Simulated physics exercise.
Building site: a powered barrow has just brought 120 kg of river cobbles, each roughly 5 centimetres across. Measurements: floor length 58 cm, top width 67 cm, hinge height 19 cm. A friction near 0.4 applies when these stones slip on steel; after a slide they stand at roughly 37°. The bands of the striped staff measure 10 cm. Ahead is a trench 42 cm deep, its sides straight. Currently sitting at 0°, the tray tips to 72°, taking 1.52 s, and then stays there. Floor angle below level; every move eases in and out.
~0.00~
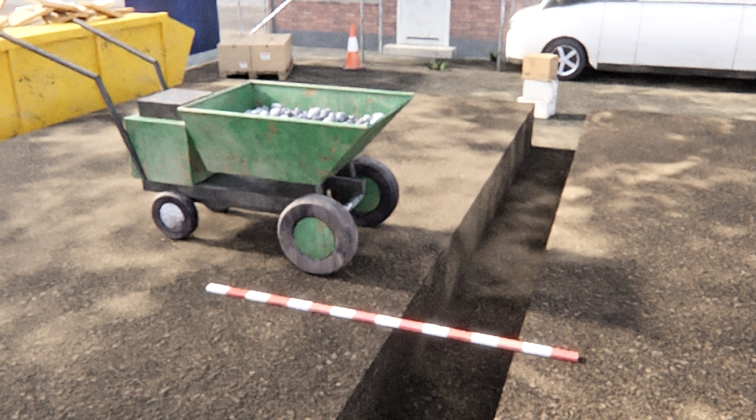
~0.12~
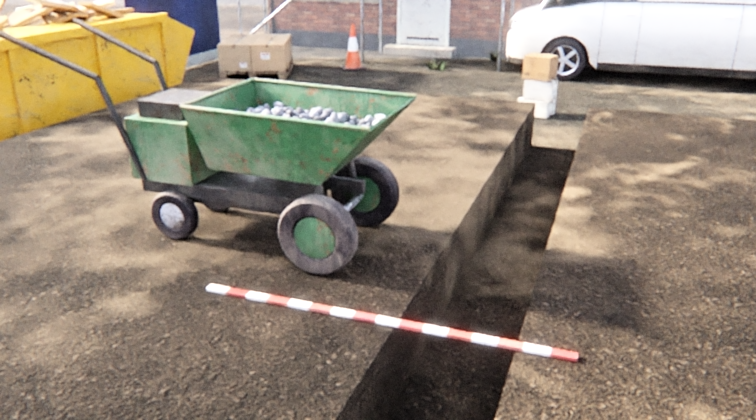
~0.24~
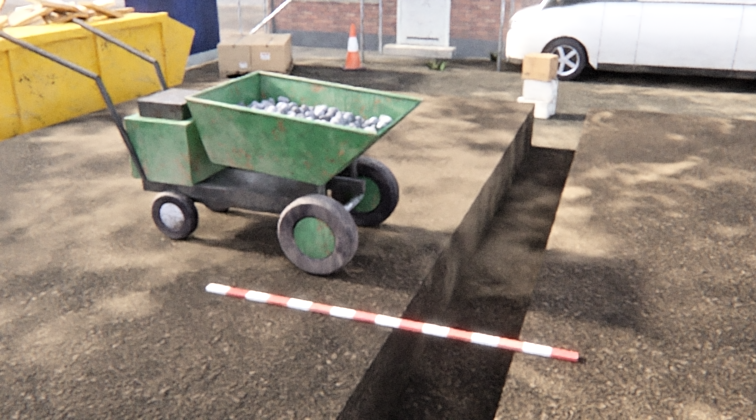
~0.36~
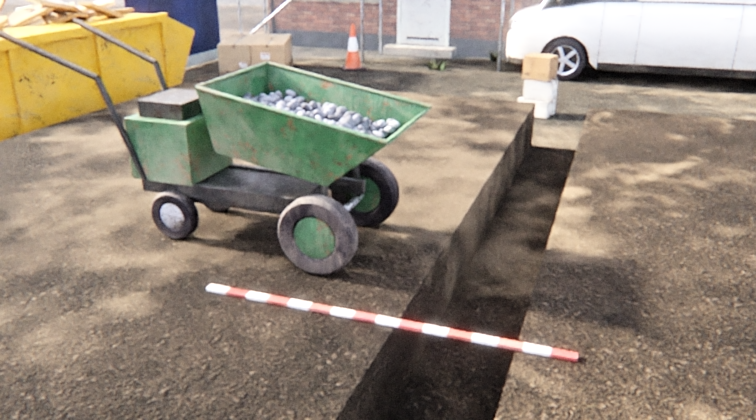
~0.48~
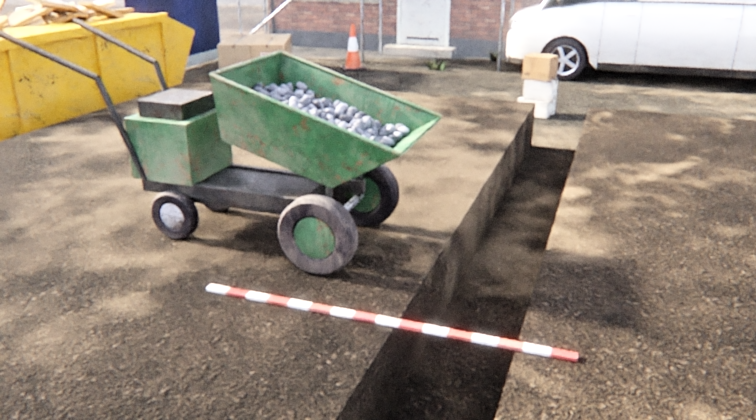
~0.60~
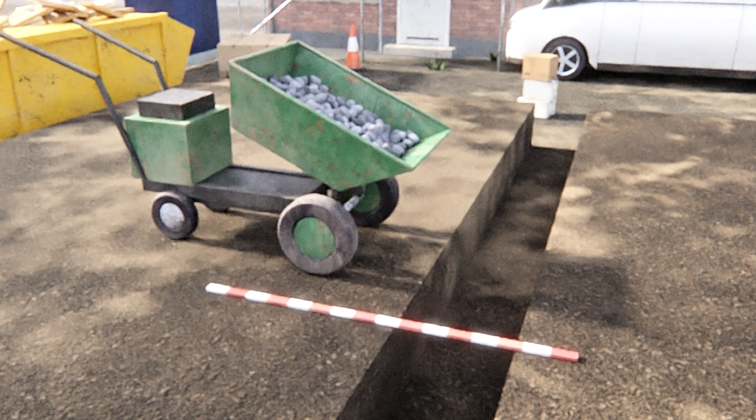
The video shows a green powered barrow loaded with grey stones standing beside a straight-sided trench, a red-and-white striped staff lying across it, as the tray's rear rises and its front lip lowers, the stones shifting slightly forward.
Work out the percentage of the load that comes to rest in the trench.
It works out at about 100 per cent of the load.
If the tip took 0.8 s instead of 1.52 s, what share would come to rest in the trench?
Roughly 95% would finish there.
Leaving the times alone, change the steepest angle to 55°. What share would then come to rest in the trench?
Close to 60 per cent then.
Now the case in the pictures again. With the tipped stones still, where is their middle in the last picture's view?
I'd put it close to (494, 335).
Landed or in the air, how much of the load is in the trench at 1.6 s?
Some 55 per cent.
After 1.1 s the floor is at 61°; 100 % in the tray; the foremost stones are at (451, 215).
After 1.6 s the floor is at 72°; 47 % in the tray, 53 % in the trench; the foremost stones are at (525, 325).
After 2.0 s the floor is at 72°; 15 % in the tray, 85 % in the trench; the foremost stones are at (534, 321).
After 3.9 s the floor is at 72°; 0 % in the tray, 100 % in the trench; the foremost stones are at (535, 345).
